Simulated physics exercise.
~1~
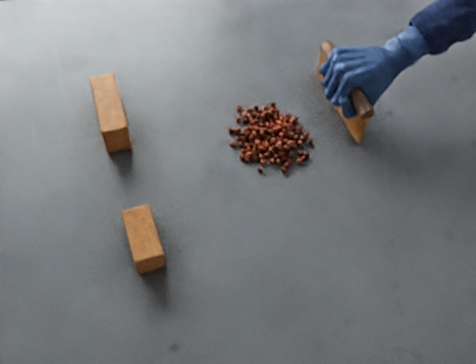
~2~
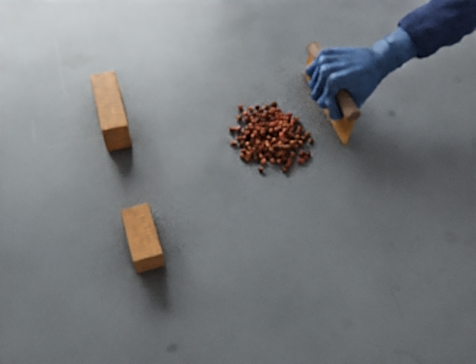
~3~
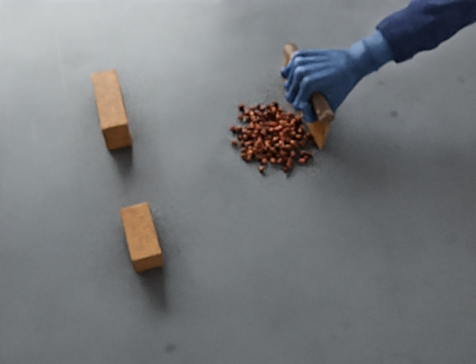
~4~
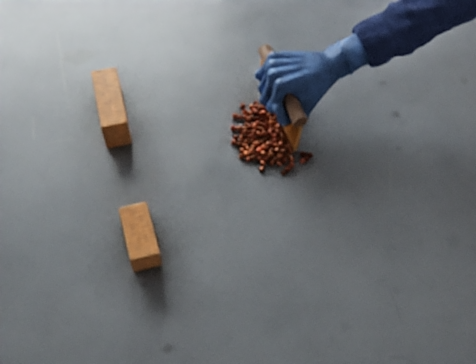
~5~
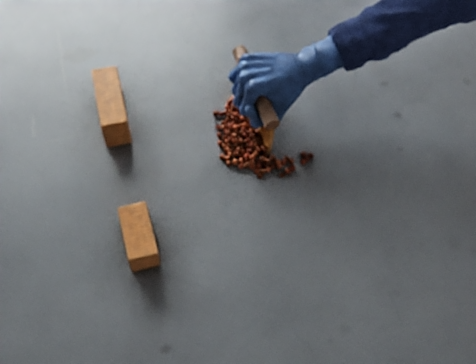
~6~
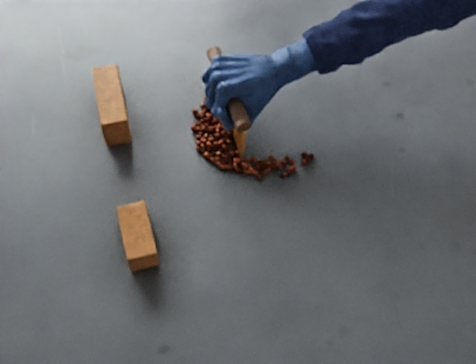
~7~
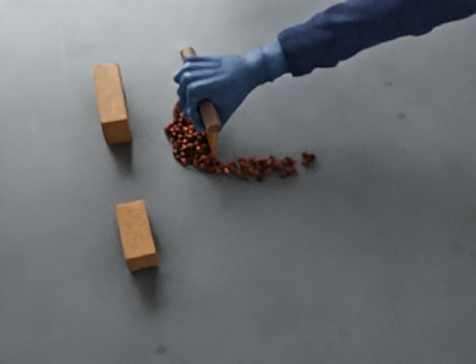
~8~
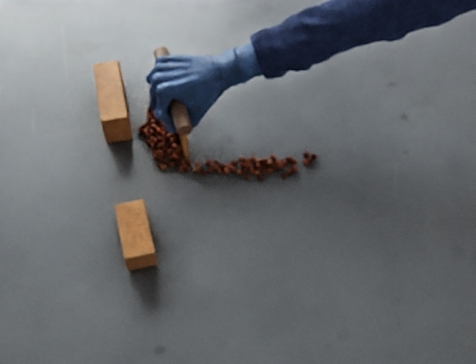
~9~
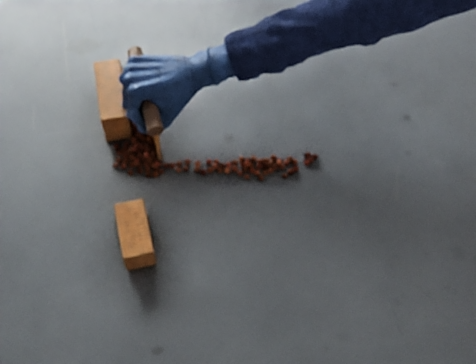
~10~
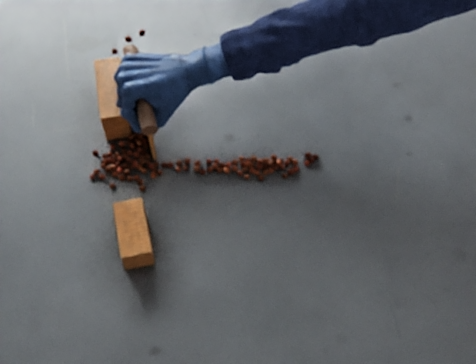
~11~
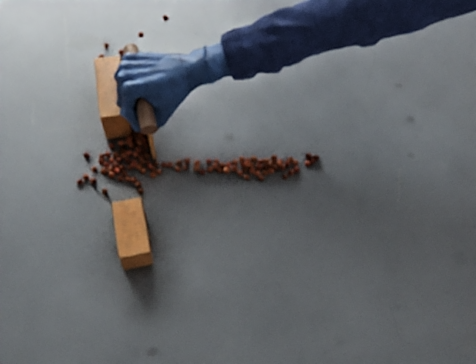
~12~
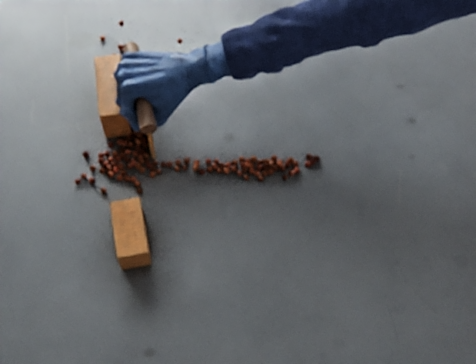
In the video, a blue-gloved hand pushes a wooden scraper leftwards through a pile of small reddish-brown pellets on a grey surface, leaving a trail, then stops against the upper of two wooden blocks, with some pellets scattered in and beyond the gap.
